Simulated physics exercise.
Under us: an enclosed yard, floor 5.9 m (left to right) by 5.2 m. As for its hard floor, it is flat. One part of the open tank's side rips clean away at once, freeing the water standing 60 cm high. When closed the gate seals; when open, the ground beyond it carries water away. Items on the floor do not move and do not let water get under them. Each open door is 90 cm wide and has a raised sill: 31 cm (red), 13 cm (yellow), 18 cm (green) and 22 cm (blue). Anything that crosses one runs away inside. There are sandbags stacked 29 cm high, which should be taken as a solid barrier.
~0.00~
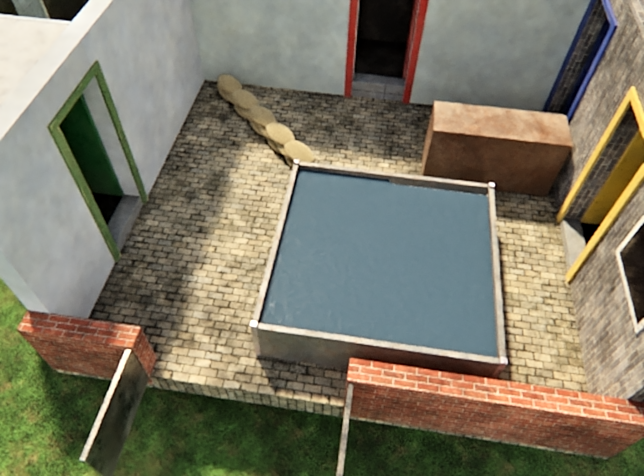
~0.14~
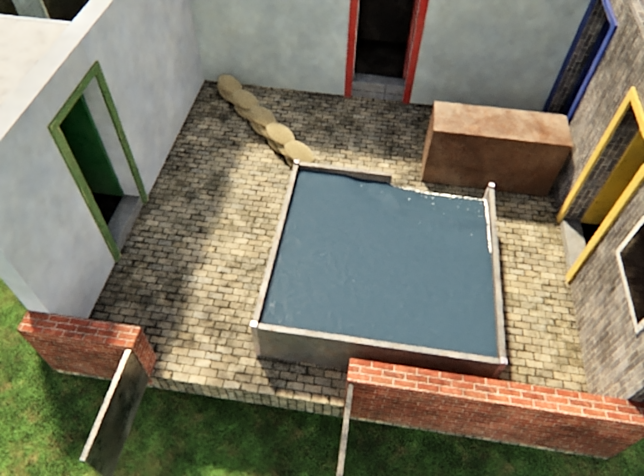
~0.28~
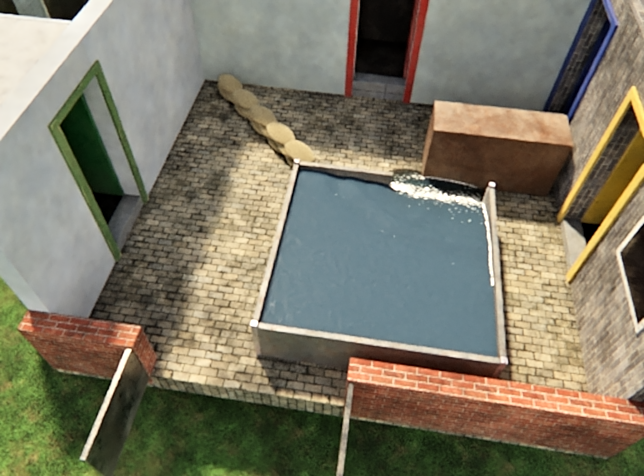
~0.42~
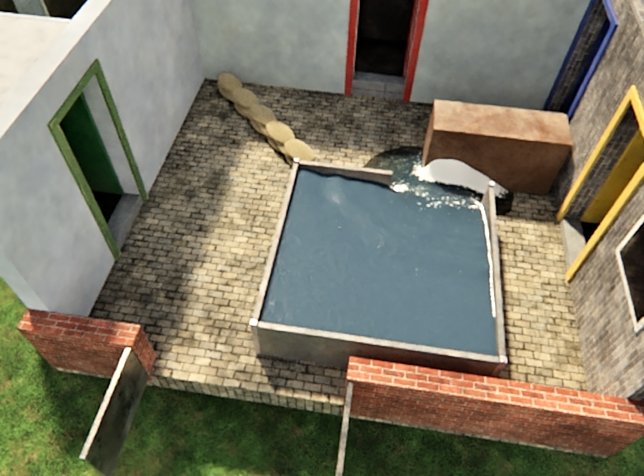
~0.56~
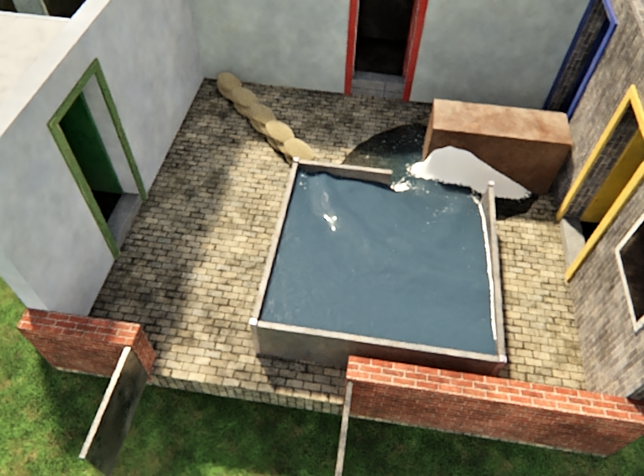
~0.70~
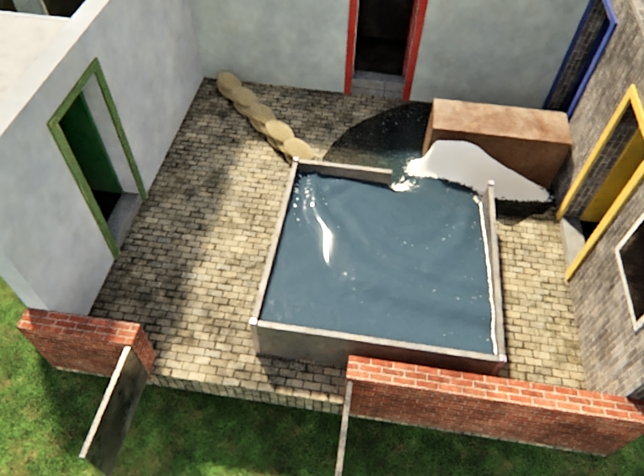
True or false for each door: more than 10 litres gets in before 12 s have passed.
Red door false, yellow door true, green door false, blue door false.
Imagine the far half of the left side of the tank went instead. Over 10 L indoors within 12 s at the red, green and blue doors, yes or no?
Door red stays within, door green goes beyond, door blue stays within.
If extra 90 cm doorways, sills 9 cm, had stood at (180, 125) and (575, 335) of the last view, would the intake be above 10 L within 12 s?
Door 1: Lower; door 2: Higher.
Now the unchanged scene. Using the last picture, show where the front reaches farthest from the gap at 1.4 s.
Roughly at pixel (314, 90).
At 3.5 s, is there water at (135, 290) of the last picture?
Looks like it's not yet wet.
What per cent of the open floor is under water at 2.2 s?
Covered: Roughly 45 per cent.
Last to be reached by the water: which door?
The green door.
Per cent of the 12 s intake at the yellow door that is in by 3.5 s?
70 per cent, roughly.
After 1.4 s water covers 25 % of the floor and is deepest (54 cm) near (448, 188); red door 22 cm at the sill, 0 L in, yellow door 22 cm at the sill, 5 L in, green door not reached, blue door not reached.
After 2.2 s water covers 45 % of the floor and is deepest (47 cm) near (436, 186); red door 19 cm at the sill, 0 L in, yellow door 24 cm at the sill, 49 L in, green door not reached, blue door 6 cm at the sill, 0 L in.
After 3.5 s water covers 65 % of the floor and is deepest (35 cm) near (257, 103); red door 17 cm at the sill, 0 L in, yellow door 18 cm at the sill, 106 L in, green door not reached, blue door 10 cm at the sill, 0 L in.
After 7.0 s water covers 85 % of the floor and is deepest (24 cm) near (541, 158); red door 18 cm at the sill, 0 L in, yellow door 11 cm at the sill, 143 L in, green door 2 cm at the sill, 0 L in, blue door 19 cm at the sill, 0 L in.
After 12.0 s water covers 95 % of the floor and is deepest (20 cm) near (337, 192); red door 15 cm at the sill, 0 L in, yellow door 14 cm at the sill, 154 L in, green door 5 cm at the sill, 0 L in, blue door 16 cm at the sill, 1 L in.
